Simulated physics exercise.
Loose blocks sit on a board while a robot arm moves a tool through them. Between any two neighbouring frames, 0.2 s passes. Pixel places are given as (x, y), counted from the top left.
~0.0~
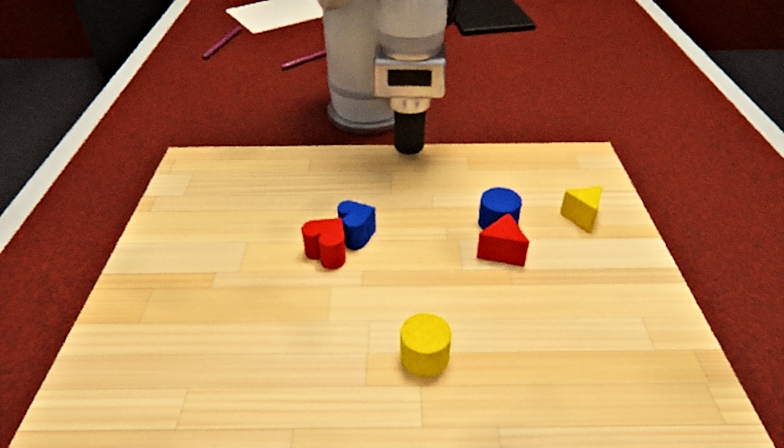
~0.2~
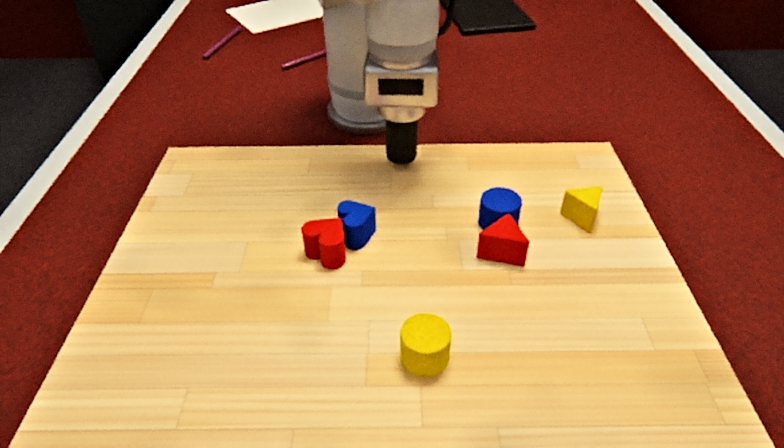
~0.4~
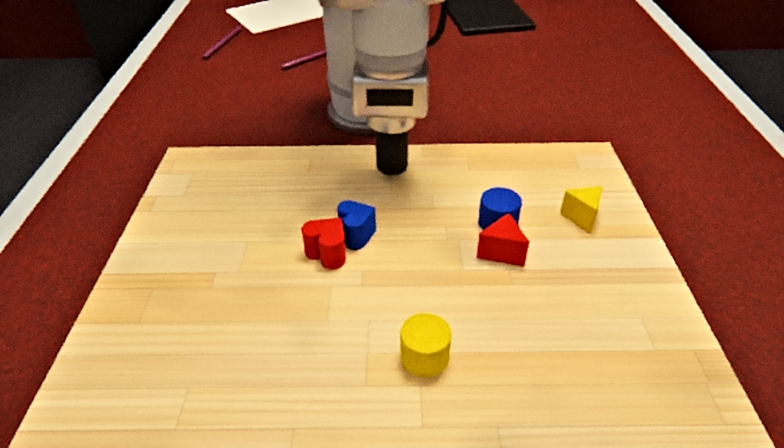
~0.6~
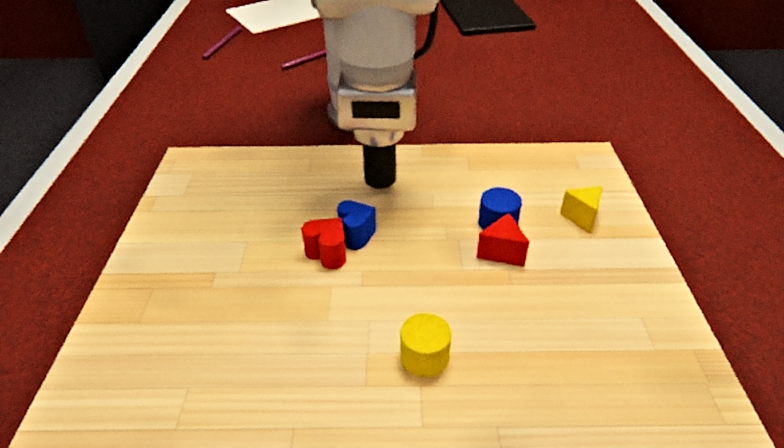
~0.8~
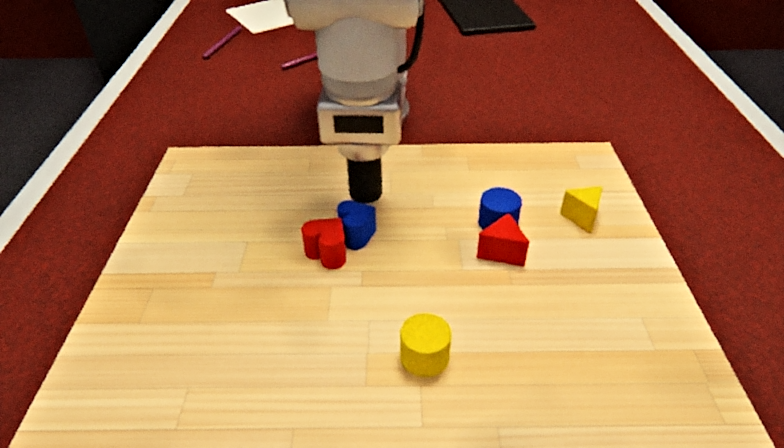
A grey robot arm with a black-tipped tool slides forward and slightly left over the far edge of a pale wooden board, seen from above and in front by a still camera. Red and blue heart blocks sit left of centre, a blue cylinder, red triangle and yellow triangle right, and a yellow cylinder nearer. The tool draws close behind the blue heart while every block stays still.
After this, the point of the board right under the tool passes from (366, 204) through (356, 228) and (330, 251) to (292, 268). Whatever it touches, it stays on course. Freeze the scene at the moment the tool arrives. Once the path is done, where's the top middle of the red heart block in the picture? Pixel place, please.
It should be at (284, 272) by then.
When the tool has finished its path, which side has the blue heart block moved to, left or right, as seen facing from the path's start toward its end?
The blue heart block goes left.
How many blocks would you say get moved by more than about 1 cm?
Two blocks.
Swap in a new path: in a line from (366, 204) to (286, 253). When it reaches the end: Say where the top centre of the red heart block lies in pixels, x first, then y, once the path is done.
Close to (317, 243).
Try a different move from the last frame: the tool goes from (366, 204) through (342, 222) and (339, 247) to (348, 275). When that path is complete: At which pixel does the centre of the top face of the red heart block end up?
Most likely (308, 259).
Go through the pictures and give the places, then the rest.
Lower end of the tool at (409, 147), tops of blocks, red heart block at (325, 230), blue heart block at (355, 211), in the first picture.
Tool at (402, 156), blocks as before, in the second picture.
Tool at (392, 167), blocks as before, in the third picture.
Tool at (380, 180), blocks as before, in the fourth picture.
Tool at (366, 194), red heart block at (325, 230), blue heart block at (355, 211), in the fifth picture.
On the path given first. One third of the way, tool at (355, 219); red heart block at (316, 240), turned 25° clockwise; blue heart block at (350, 227), turned 20° anticlockwise.
Two thirds of the way, tool at (328, 242); red heart block at (304, 254), turned 70° clockwise; blue heart block at (348, 247), turned 50° anticlockwise.
At the end, tool at (291, 258); red heart block at (284, 272), turned 20° clockwise; blue heart block at (348, 248), turned 55° anticlockwise.
